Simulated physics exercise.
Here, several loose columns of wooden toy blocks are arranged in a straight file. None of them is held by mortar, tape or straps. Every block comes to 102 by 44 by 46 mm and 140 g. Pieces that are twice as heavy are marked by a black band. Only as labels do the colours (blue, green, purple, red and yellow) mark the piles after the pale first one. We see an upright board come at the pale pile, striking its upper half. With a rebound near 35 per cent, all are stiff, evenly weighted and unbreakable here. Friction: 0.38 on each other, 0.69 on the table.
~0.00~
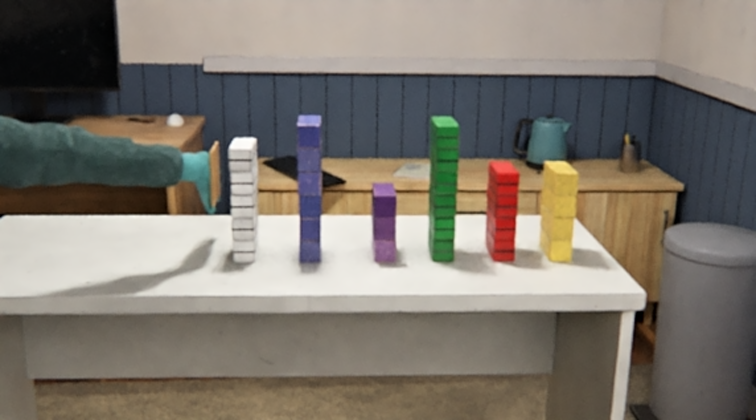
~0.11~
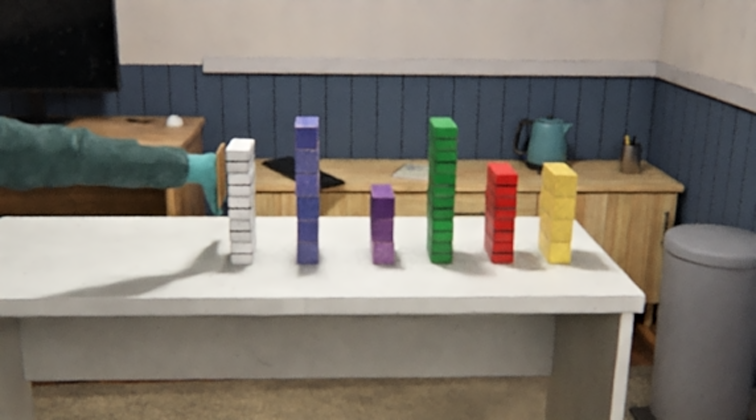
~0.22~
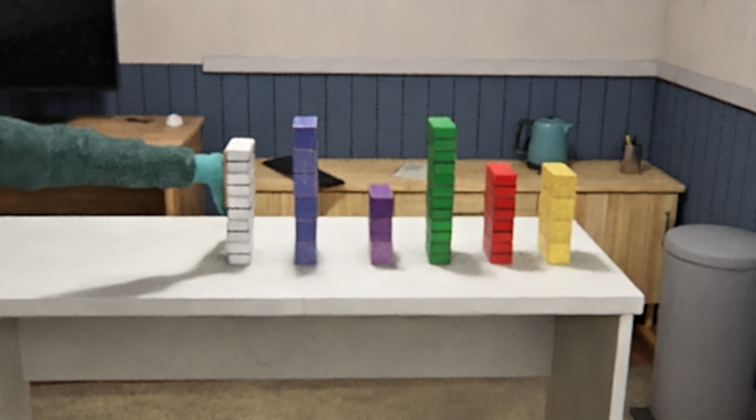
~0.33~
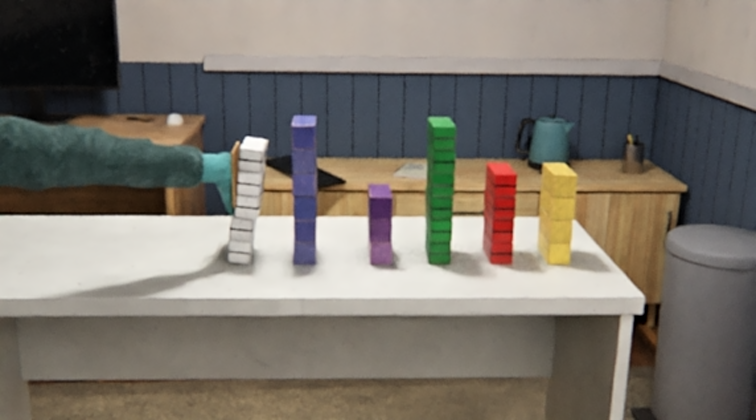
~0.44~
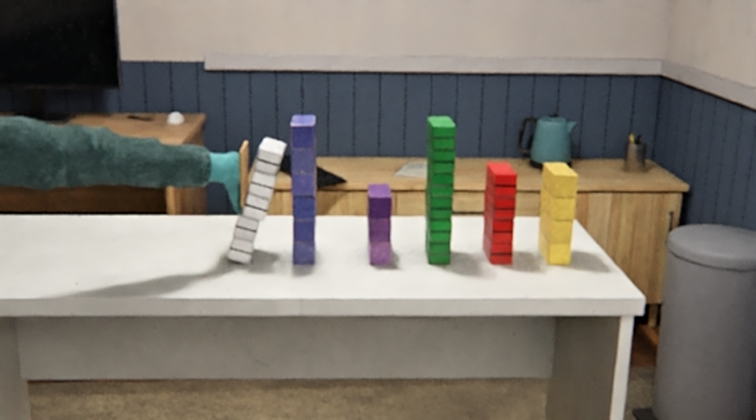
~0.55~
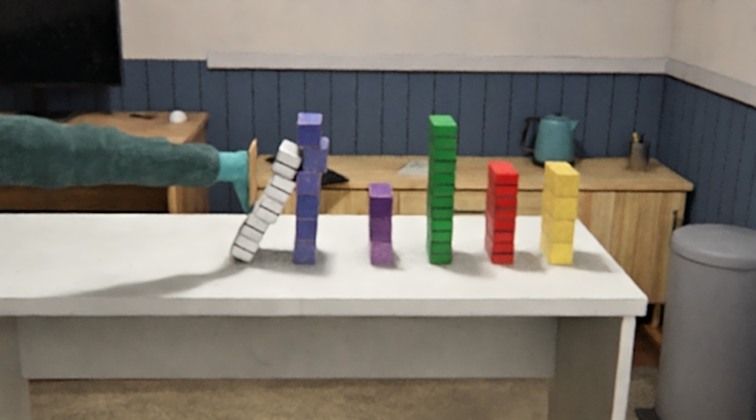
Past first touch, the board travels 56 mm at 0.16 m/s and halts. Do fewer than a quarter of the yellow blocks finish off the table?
No, over a quarter of them.
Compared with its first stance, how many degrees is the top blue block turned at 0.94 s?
It's at some 15 degrees.
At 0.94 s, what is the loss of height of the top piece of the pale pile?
10 cm lower.
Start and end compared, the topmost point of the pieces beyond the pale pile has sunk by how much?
I make it close to 15 cm.
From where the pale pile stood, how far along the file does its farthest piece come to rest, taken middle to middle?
Distance along: Near 24 cm.
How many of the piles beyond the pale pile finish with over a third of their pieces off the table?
The count is 2.
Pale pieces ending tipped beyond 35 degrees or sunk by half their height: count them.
I count 5 pale pieces.
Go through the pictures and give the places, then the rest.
In the first frame (places mark the middle of the side facing us; the camera moves round a little), board (211, 172) 32 mm short; top yellow block (567, 184); top green block (448, 138); the rest undisturbed.
Board (218, 174) 14 mm short; top yellow block (566, 186), in the second frame.
Board (225, 173) 3 mm in; top yellow block (565, 186), in the third frame.
Board (233, 173) 21 mm in, top of the pale pile leaning 7°; top yellow block (565, 186); the rest undisturbed, in the fourth frame.
Board (241, 173) 38 mm in, top of the pale pile leaning 16°; top yellow block (566, 186); the rest undisturbed, in the fifth frame.
Board (251, 172) 55 mm in, top of the pale pile leaning 25°; top yellow block (568, 186); top blue block (309, 135) shifted 10 mm; 4 disturbed, none off the table, in the sixth frame.
After 0.94 s, 5 of the pale pile down; none of the 4 yellow blocks off the table (0 of 23 in all colours); top yellow block unmoved; top purple block leaning 15°.
After 1.60 s, 5 of the pale pile down; 3 of the 4 yellow blocks off the table (3 of 23 in all colours); top yellow block upside down; top red block upside down.
By the end (2.3 s), 5 of the pale pile down; 3 of the 4 yellow blocks off the table (5 of 23 in all colours); top yellow block on its side; top red block on its side. That is 75 per cent.
